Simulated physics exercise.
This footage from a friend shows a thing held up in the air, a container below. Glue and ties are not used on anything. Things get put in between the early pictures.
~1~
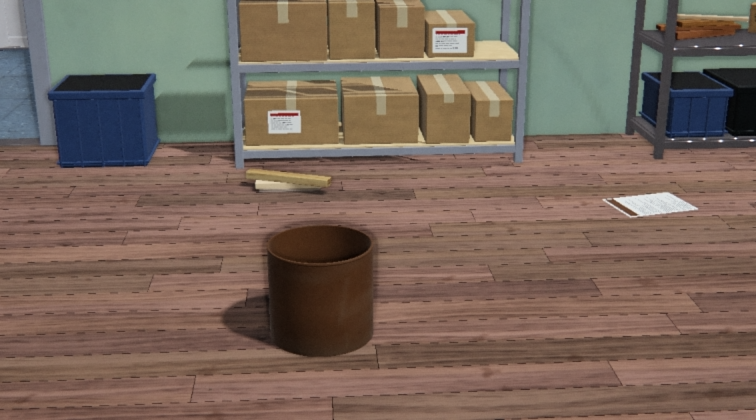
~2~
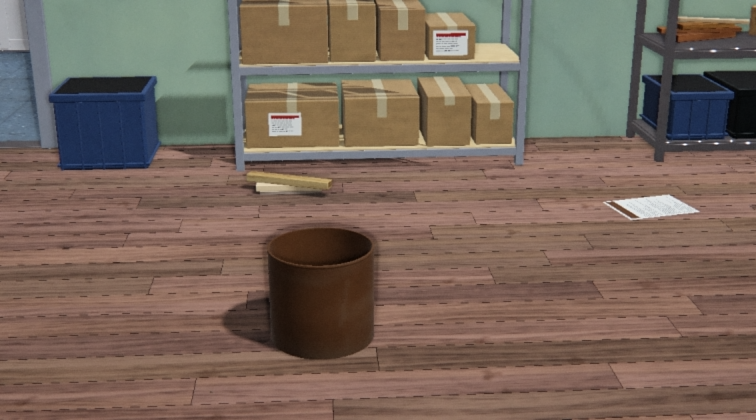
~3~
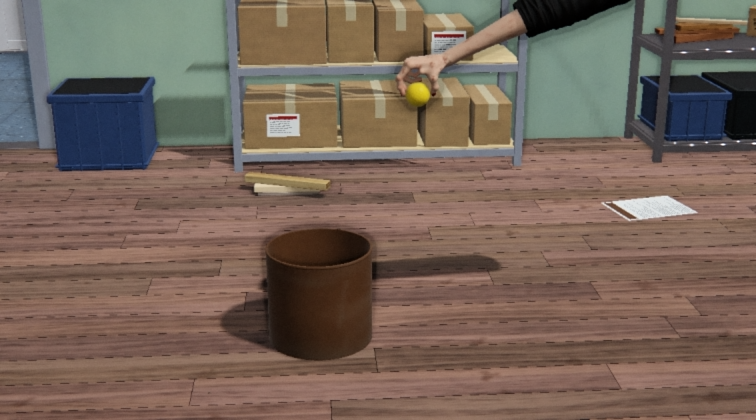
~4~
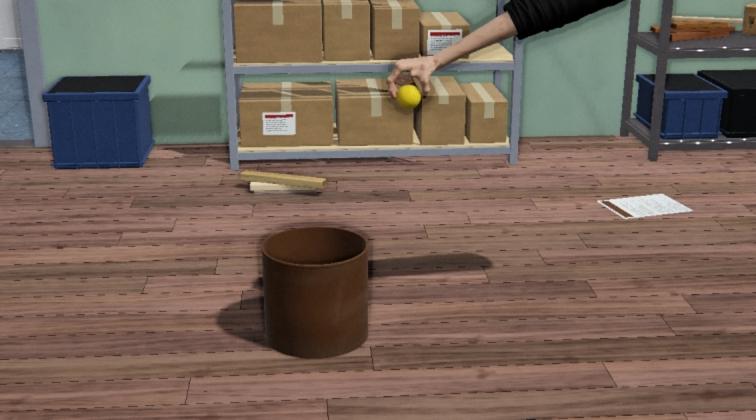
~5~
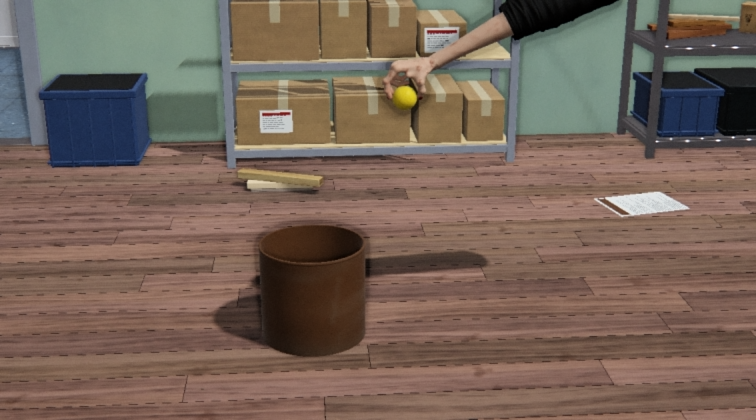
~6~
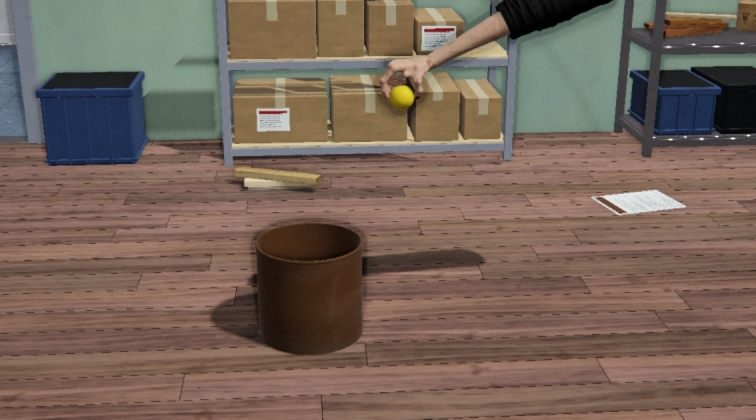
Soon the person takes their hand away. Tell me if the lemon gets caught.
Let go of it and the lemon doesn't make it in.
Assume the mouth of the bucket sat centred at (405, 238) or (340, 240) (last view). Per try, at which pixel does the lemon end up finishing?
First option: Roughly (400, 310); second option: Roughly (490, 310).
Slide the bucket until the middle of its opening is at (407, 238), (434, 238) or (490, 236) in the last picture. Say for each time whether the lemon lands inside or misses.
Well, it is captured on the first go, is captured on the second and never enters on the third.
Then, 0.18 s after the last picture, lemon moved about its own width near (401, 133).
Then, 0.28 s after the last picture, lemon falling near (401, 199).
Then, 0.38 s after the last picture, lemon falling near (400, 295).
At rest, the lemon falls beside it, near (400, 318).
